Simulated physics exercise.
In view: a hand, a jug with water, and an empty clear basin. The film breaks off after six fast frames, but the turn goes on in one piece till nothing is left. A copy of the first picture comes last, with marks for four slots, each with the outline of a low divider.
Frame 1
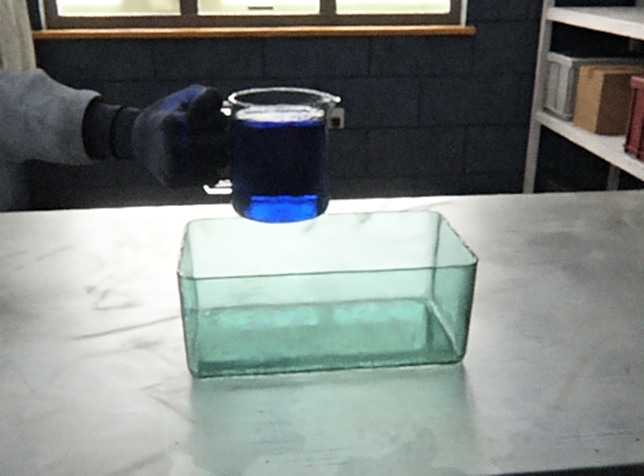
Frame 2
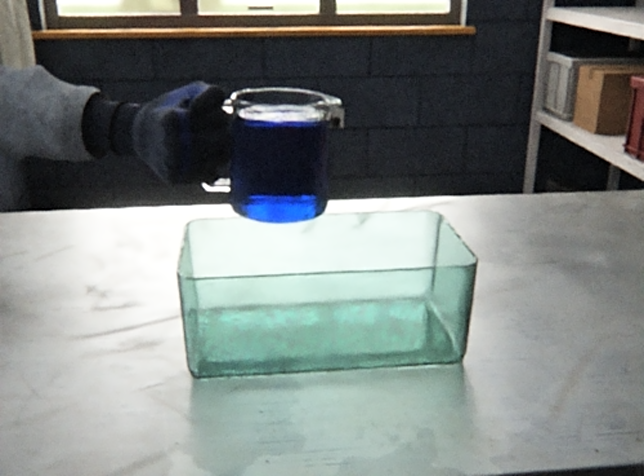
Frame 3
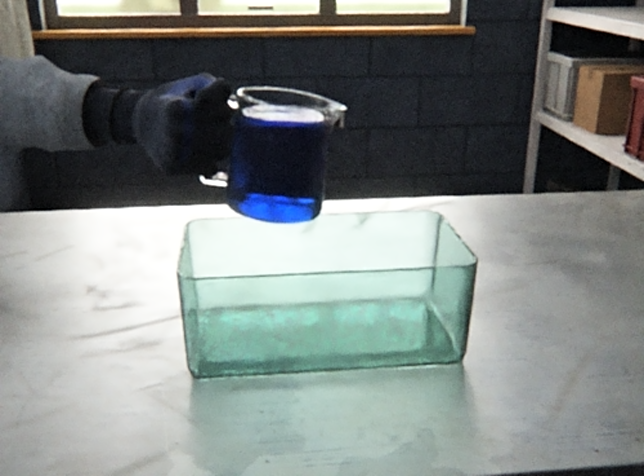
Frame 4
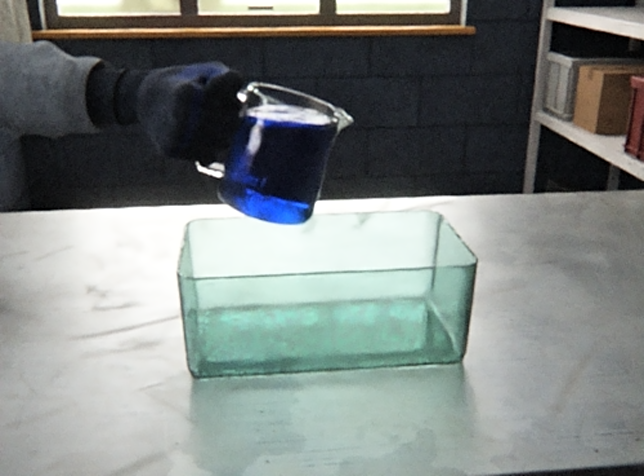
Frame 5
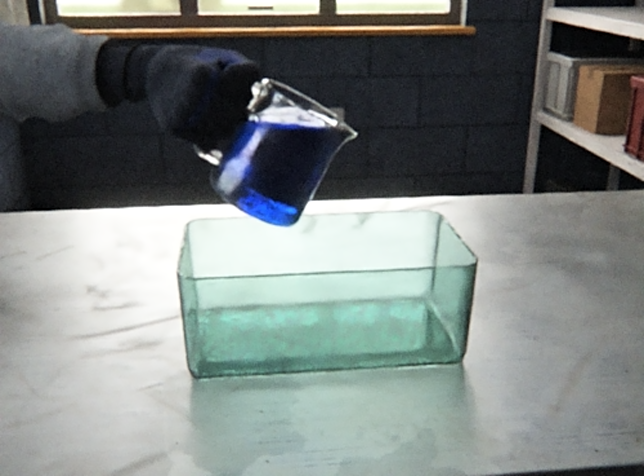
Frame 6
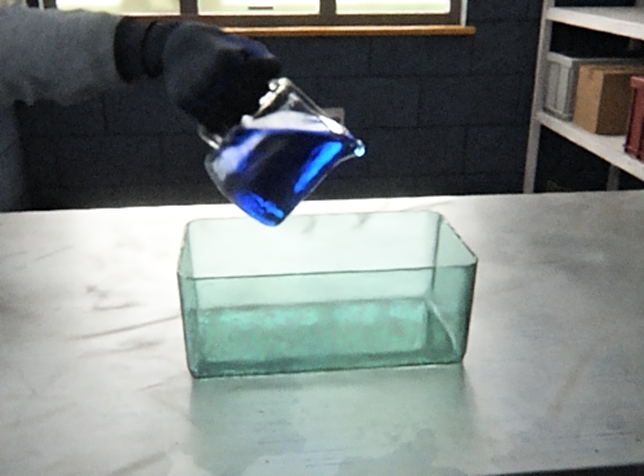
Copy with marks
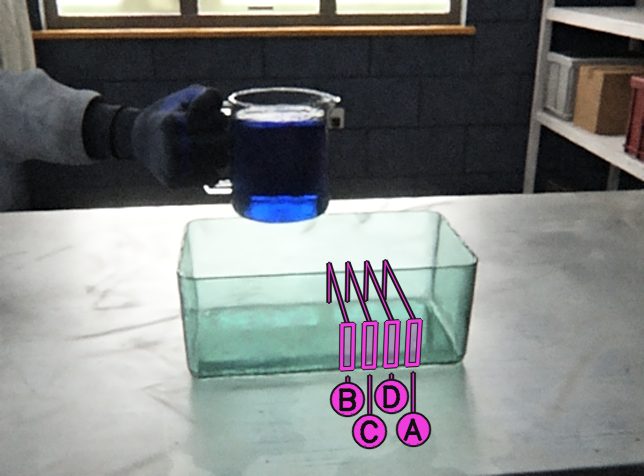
A gloved hand tilts a glass jug of blue liquid rightward above a clear basin.
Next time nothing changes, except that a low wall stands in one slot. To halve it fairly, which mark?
The best slot is D.
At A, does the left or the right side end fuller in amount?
More ends on the left.
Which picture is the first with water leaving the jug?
Picture 6.
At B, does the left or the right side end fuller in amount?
The right side.
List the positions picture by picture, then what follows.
Upright, lip at (337, 99); basin from (188, 375) to (465, 358); nothing has left yet, in the first picture.
Tipped about 2°, lip at (339, 101); nothing has left yet, in the second picture.
Tipped about 8°, lip at (344, 108); nothing has left yet, in the third picture.
Tipped about 17°, lip at (350, 119); nothing has left yet, in the fourth picture.
Tipped about 30°, lip at (355, 134); nothing has left yet, in the fifth picture.
Tipped about 44°, lip at (356, 152); water is over the lip, down to (356, 152), in the sixth picture.
In magenta, A at (413, 373); B at (347, 377); C at (369, 375); D at (391, 374).
Choosing A, about 83 % ends left of the wall and 15 % right of it.
Choosing B, about 6 % ends left of the wall and 90 % right of it; 4 % is lost outside.
Choosing C, about 16 % ends left of the wall and 81 % right of it; 3 % is lost outside.
Choosing D, about 49 % ends left of the wall and 49 % right of it; 3 % is lost outside.
